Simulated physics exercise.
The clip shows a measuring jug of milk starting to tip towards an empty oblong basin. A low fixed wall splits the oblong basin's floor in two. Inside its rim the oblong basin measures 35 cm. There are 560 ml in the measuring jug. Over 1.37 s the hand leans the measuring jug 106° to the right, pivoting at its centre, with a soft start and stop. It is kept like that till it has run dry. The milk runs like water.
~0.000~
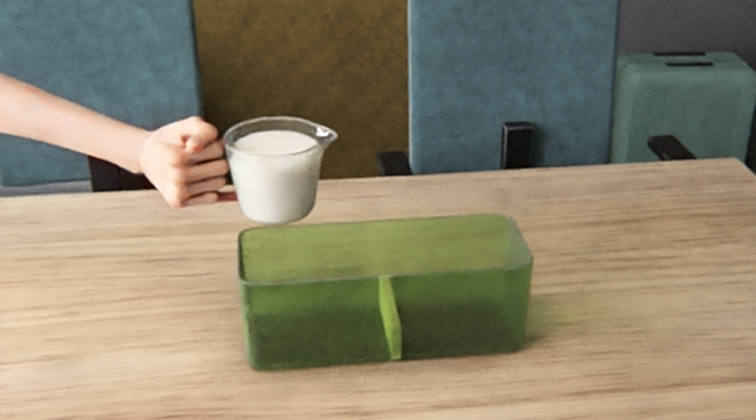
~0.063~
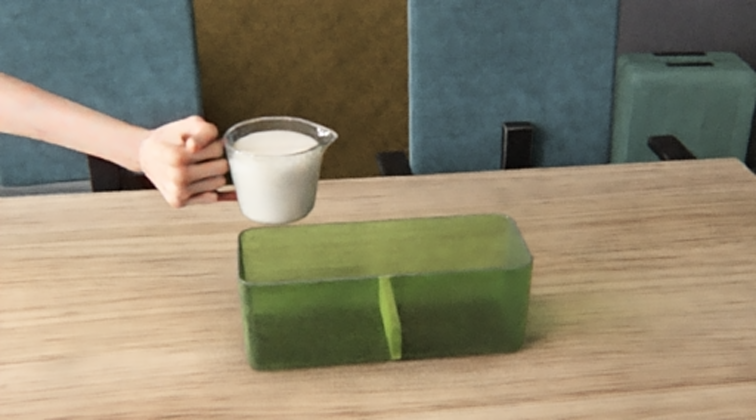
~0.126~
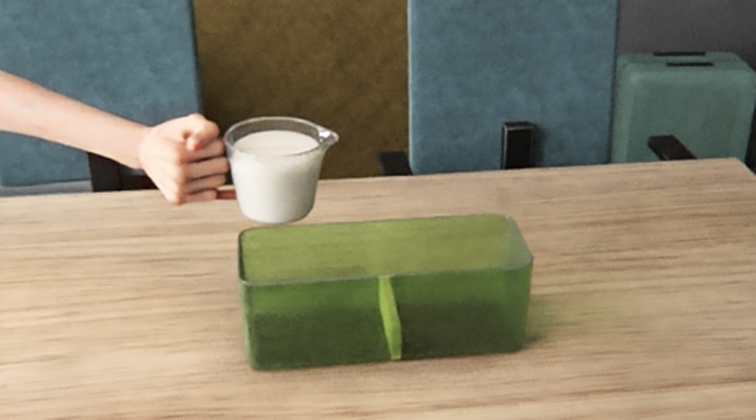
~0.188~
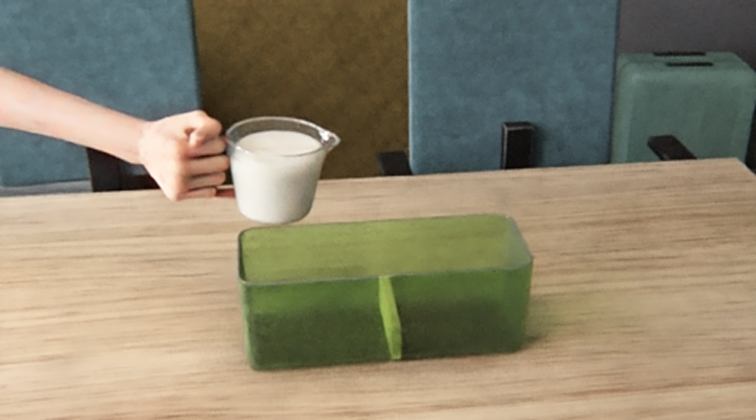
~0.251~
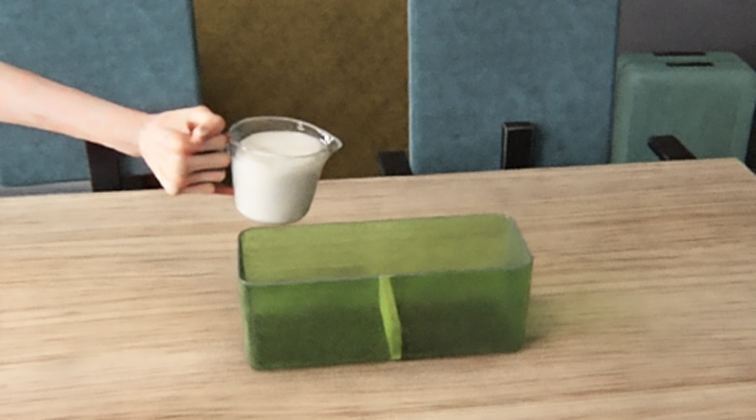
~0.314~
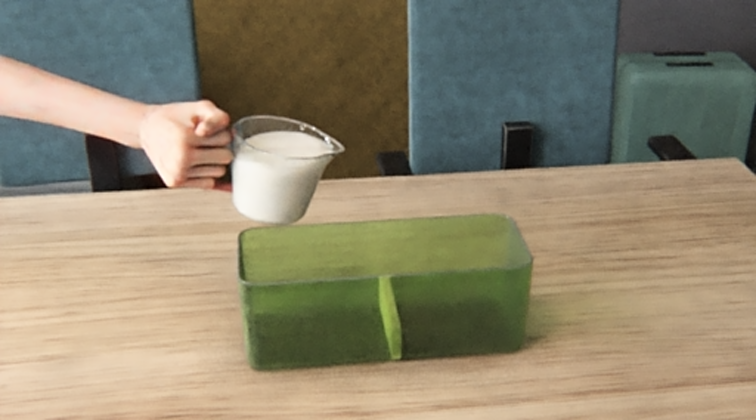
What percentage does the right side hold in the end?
The far part has some 41 per cent.
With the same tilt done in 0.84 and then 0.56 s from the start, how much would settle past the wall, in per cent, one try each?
In turn about 30 and 20 per cent.
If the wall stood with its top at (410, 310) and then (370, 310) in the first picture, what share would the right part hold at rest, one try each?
First 10, then 70 per cent.
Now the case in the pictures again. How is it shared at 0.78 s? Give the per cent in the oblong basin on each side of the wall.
Near 5 on the left, 14 on the right.
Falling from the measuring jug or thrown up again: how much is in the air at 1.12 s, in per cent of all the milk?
About 6 per cent.
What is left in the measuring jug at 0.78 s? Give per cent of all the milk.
About 64 per cent.
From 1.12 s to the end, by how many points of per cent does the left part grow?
Some 16 per cent.
Then, 0.78 s in, the tilt is 65° and 63 per cent is still to pour, 5 is left of the wall and 13 right of it.
Then, 1.12 s in, the tilt is 98° and 10 per cent is still to pour, 43 is left of the wall and 40 right of it.
Then, 1.48 s in, the tilt is 106° and 0 per cent is still to pour, 59 is left of the wall and 41 right of it.
Then, 1.87 s in, the tilt is 106° and 0 per cent is still to pour, 59 is left of the wall and 41 right of it.
Finally, 59 per cent lies left of the wall, 41 right of it and 0 outside.
